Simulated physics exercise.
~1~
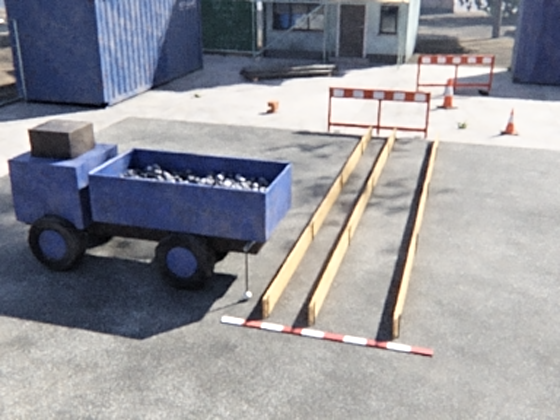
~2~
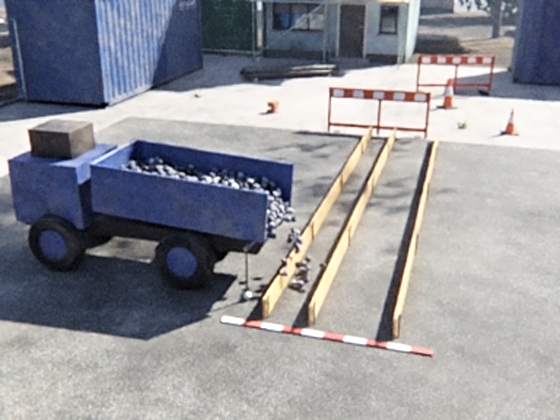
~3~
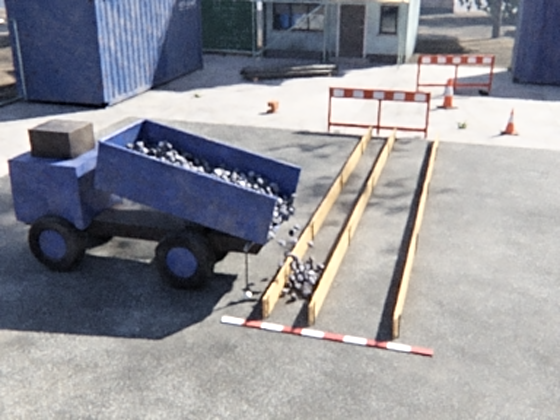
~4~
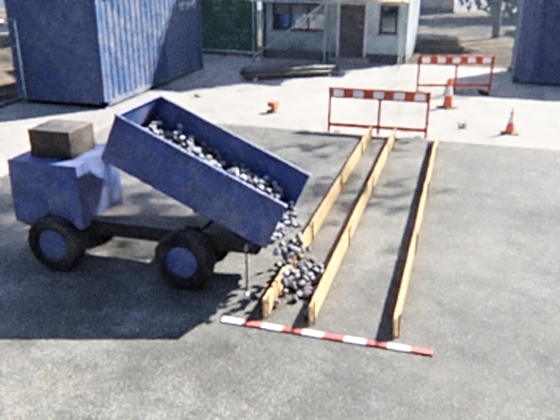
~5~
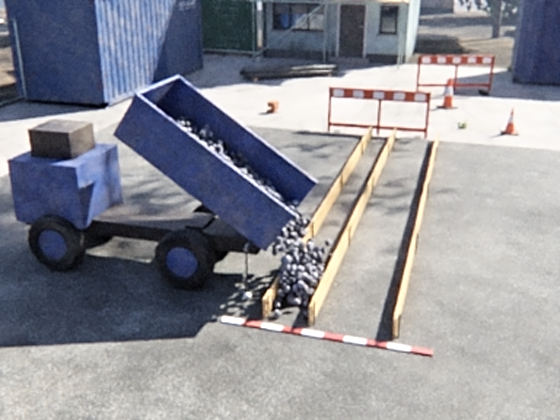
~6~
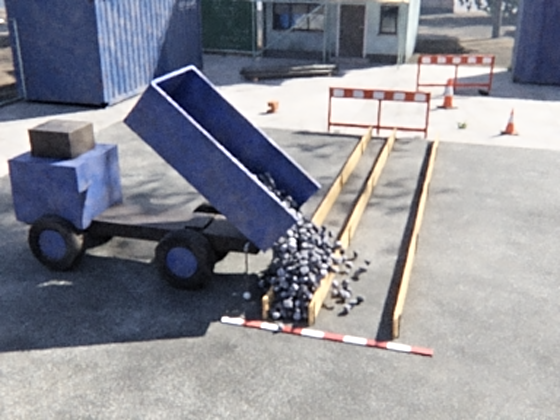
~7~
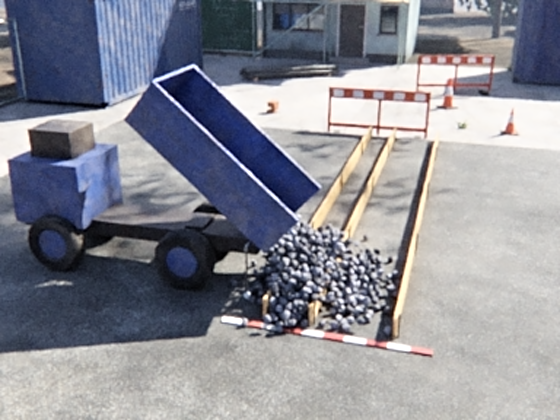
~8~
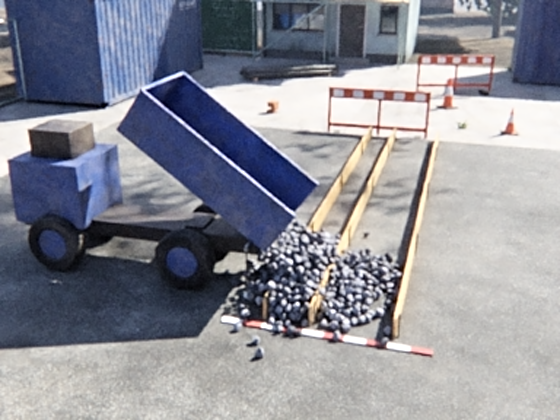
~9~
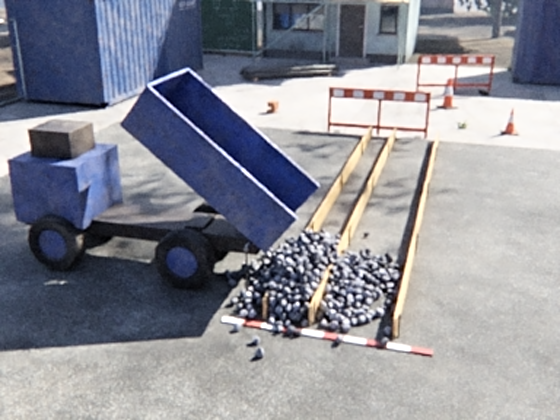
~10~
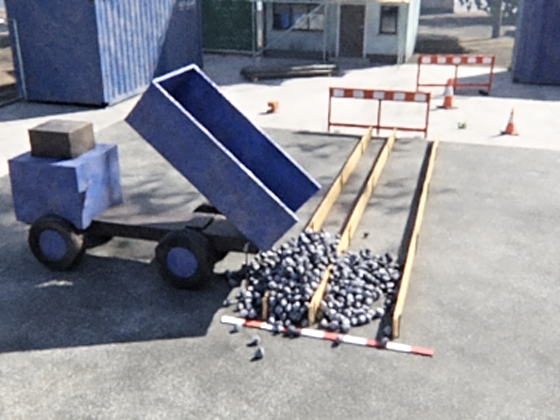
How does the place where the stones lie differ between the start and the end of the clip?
At the start the stones lie in the blue bed of the truck. At the end they are in a heap on the ground, lower and to the right, spread around the near ends of the wooden boards.
Blue tipper truck raising its bed, pouring grey stones across wooden boards, then jolting the emptied bed above a spread heap.
